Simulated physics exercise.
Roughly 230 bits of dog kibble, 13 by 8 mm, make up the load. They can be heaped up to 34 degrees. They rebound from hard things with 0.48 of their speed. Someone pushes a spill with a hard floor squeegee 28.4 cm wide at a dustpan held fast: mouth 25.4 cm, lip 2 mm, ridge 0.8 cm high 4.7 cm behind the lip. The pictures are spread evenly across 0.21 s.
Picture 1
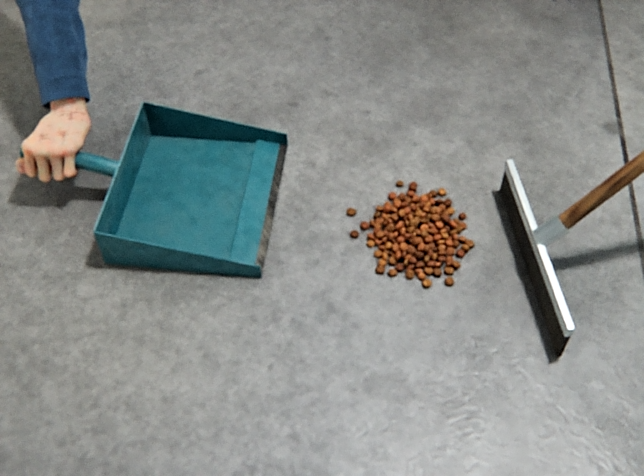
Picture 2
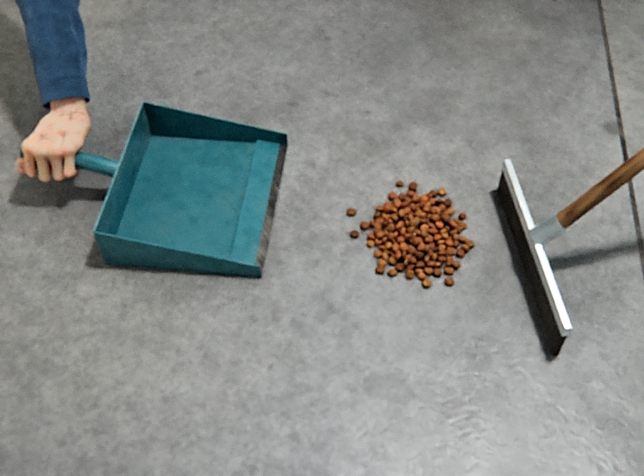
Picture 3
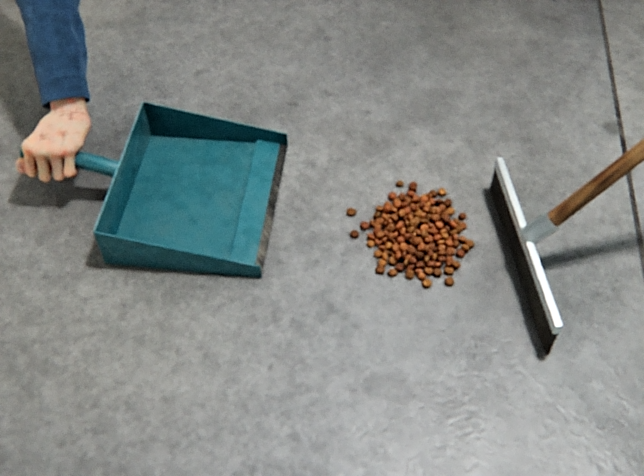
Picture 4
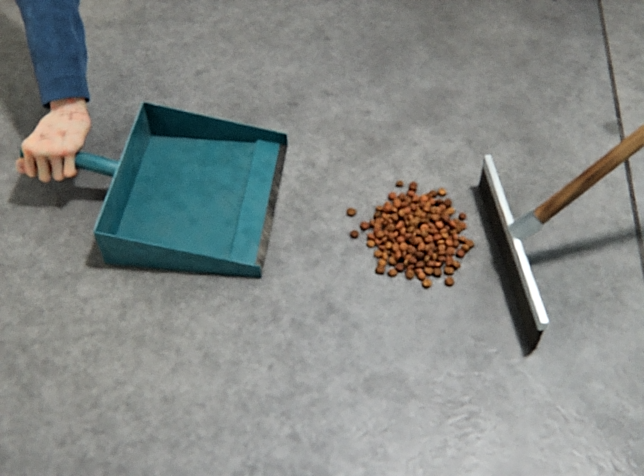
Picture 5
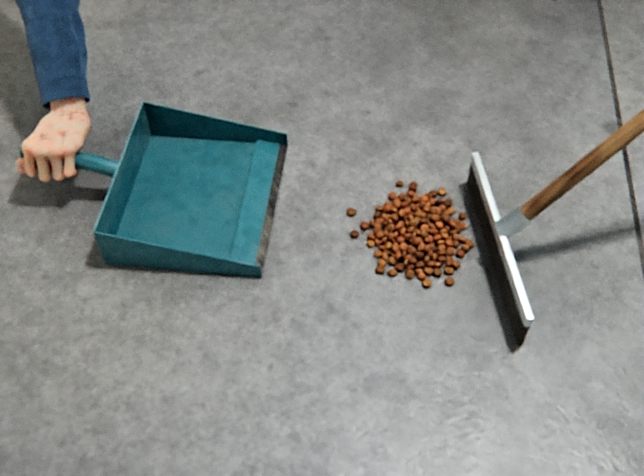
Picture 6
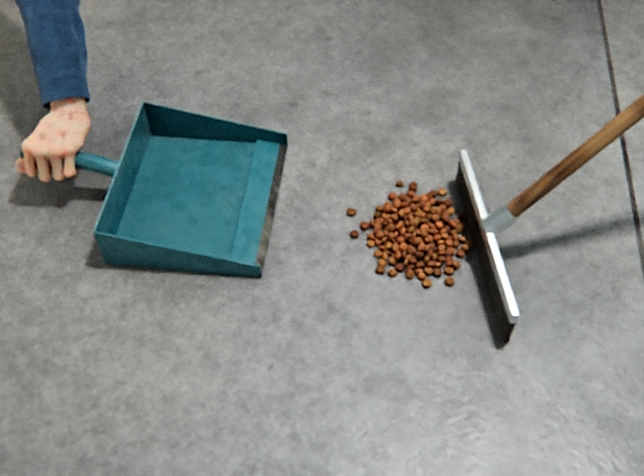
A wooden-handled squeegee slid slowly left across a gray floor until its blade came up against a small pile of brown kibble, while a hand on the left held a teal dustpan still.
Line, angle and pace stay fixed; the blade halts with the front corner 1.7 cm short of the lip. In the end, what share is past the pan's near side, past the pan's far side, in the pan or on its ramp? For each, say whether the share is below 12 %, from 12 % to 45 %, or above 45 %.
My prediction: Near side: Not much; far side: Not much; pan: A moderate quantity.
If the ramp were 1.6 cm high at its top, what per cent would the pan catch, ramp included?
15 %.
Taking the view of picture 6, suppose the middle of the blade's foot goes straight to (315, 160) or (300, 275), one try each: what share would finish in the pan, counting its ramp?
Some 0 and 30 per cent.
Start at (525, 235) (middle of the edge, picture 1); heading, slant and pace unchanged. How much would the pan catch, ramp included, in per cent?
5 %.
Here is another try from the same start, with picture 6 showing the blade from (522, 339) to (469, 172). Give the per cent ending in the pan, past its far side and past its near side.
Final per cent - pan 25, far 0, near 30.
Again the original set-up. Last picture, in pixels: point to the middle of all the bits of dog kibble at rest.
After settling, the middle sits near (286, 216).
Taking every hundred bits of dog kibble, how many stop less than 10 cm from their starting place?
Roughly 0 in a hundred.
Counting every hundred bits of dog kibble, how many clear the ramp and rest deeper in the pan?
I'd put it near 0 per cent.
Then, 0.28 s after the last picture, middle of the blade 18 cm from the lip; 0 % over the lip, far side 0 %, near side 0 %.
Then, 0.47 s after the last picture, middle of the blade 10 cm from the lip; 0 % over the lip, far side 0 %, near side 5 %.
Then, 0.78 s after the last picture, middle of the blade 5 cm from the lip; 20 % over the lip, far side 0 %, near side 5 %.
In the end, near side 5 %, far side 0 %, pan 20 %, in front of the lip or behind the blade 75 %.
